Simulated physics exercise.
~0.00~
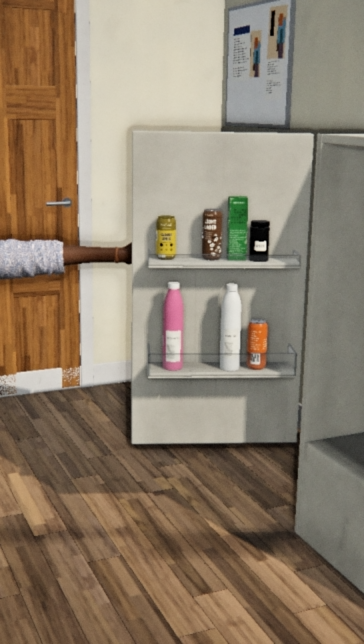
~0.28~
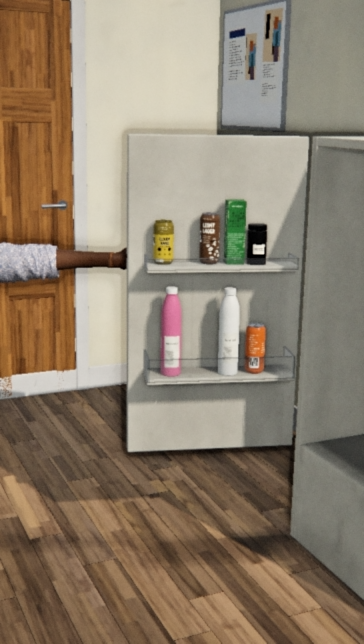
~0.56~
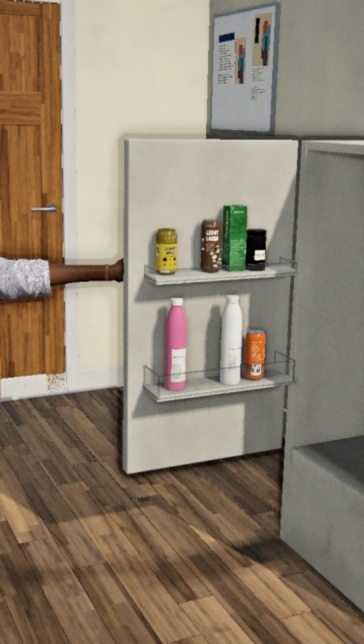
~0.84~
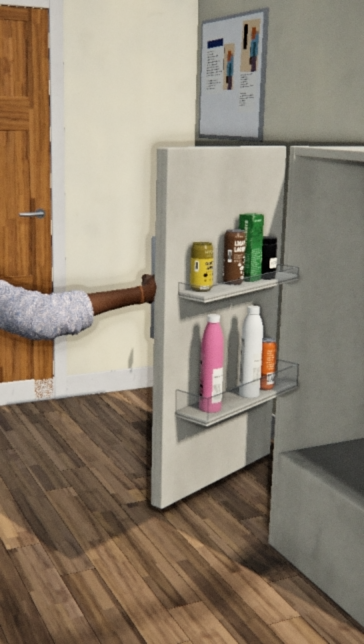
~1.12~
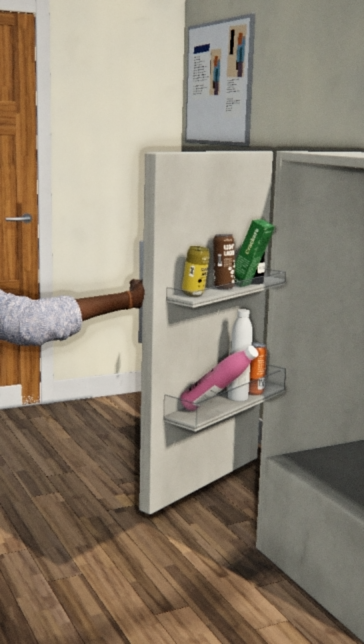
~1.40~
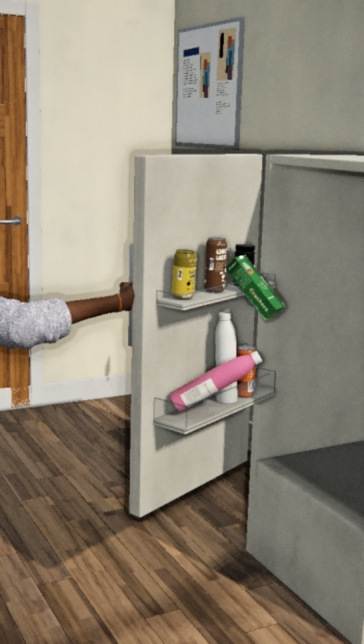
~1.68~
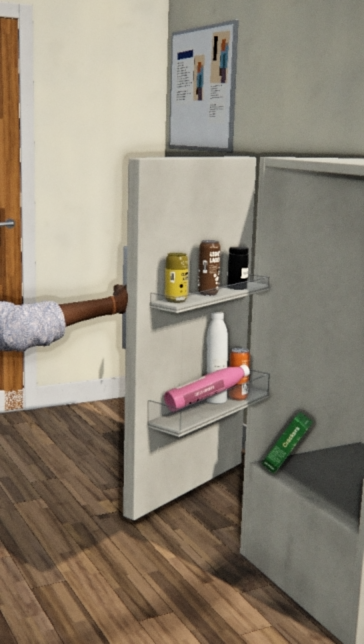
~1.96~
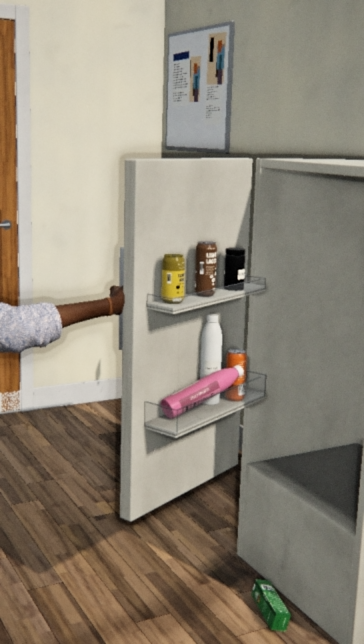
The footage shows a hand swinging a pale cooler door partway toward its cabinet and stopping, whereupon a pink bottle topples behind the lower rail and a green carton tips over the upper one, dropping past the cabinet to the floor while the other containers stay standing.
